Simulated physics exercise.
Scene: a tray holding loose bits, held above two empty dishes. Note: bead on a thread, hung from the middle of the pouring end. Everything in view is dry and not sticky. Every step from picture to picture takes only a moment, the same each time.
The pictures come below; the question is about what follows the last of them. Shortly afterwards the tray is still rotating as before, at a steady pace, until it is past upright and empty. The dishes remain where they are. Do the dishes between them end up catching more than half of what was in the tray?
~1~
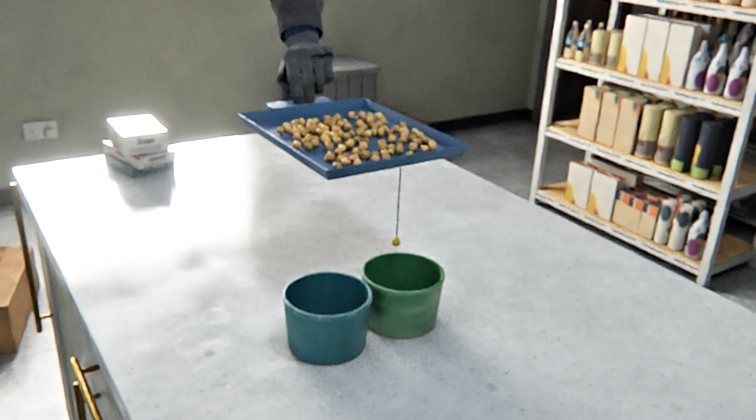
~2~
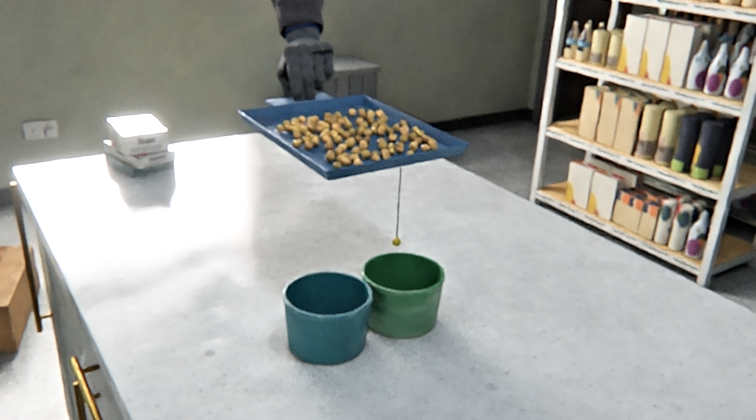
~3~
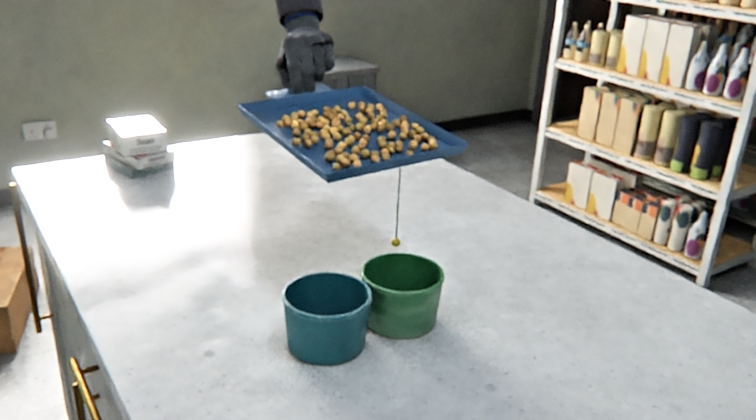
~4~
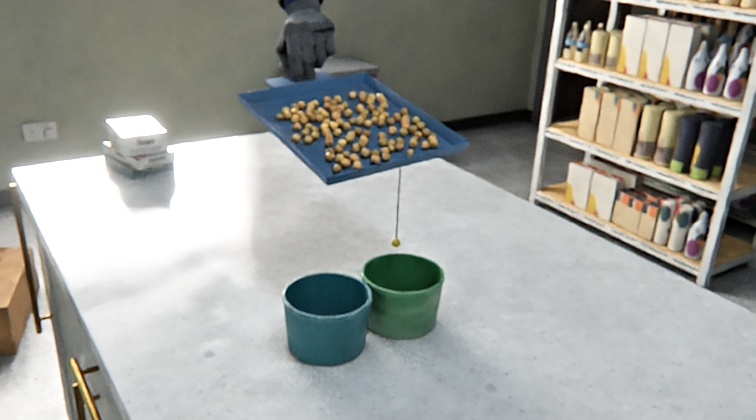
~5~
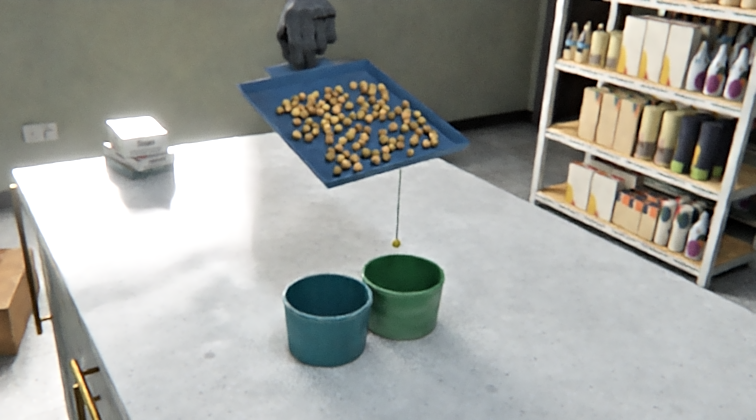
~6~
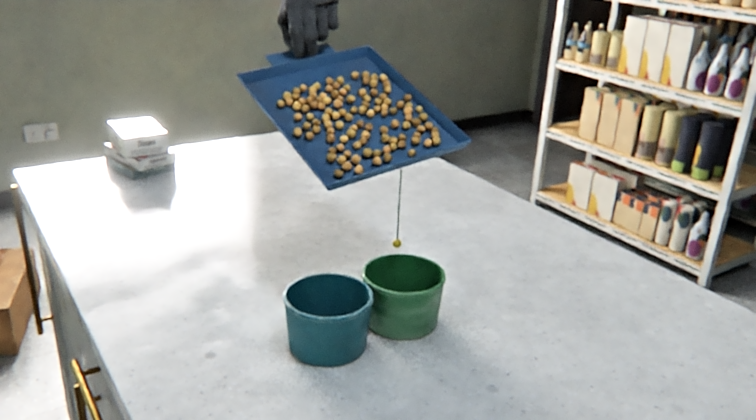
Yes.
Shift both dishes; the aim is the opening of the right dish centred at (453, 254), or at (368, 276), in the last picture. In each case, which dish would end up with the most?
At the first place the left one, at the second the right one.
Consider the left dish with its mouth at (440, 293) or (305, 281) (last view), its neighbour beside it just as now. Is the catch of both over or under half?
Result, first setup: The minor share; second setup: The bulk.
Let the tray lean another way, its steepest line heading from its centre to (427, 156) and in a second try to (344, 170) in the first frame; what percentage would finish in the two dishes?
In order, 10 in a hundred and 40 in a hundred.
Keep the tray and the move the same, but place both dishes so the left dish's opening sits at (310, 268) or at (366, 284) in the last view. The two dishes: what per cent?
About 40% on the first try and 70% on the second.
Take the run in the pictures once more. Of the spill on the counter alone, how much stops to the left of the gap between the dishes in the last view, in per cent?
Share on the left: Near 90 %.
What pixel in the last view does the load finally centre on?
Centre at rest, last view: Approx. (352, 326).
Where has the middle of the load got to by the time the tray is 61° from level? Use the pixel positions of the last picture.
(364, 159).
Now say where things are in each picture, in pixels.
Corners of the pouring end at (329, 168) and (462, 144), level; middle of the load at (347, 137), dried chickpeas; left dish at (349, 334); right dish at (426, 309); bead on its thread at (396, 242), in the first frame.
Corners of the pouring end at (329, 168) and (463, 143), level; middle of the load at (347, 135), in the second frame.
Corners of the pouring end at (328, 171) and (462, 143), tipped barely, lowest at the left corner; middle of the load at (347, 132), in the third frame.
Corners of the pouring end at (328, 174) and (463, 141), tipped a little, lowest at the left corner; middle of the load at (347, 127), in the fourth frame.
Corners of the pouring end at (329, 178) and (464, 140), tipped a little, lowest at the left corner; middle of the load at (348, 122), in the fifth frame.
Corners of the pouring end at (329, 181) and (465, 139), tipped clearly, lowest at the left corner; middle of the load at (349, 117); left dish at (350, 336); right dish at (426, 310), in the sixth frame.
Soon after the last picture, tray tipped steeply; nearly all on the tray; a stray few in the left dish; a small part in the air.
A little later, tray tipped right over; about a quarter on the tray; about a quarter in the left dish; about a quarter in the right dish; a stray few outside both; about a third in the air.
Later still, tray tipped past a quarter turn; about a third in the left dish; about a third in the right dish; about a quarter outside both.
At rest, tray tipped past a quarter turn; about a third in the left dish; about a third in the right dish; about a quarter outside both.
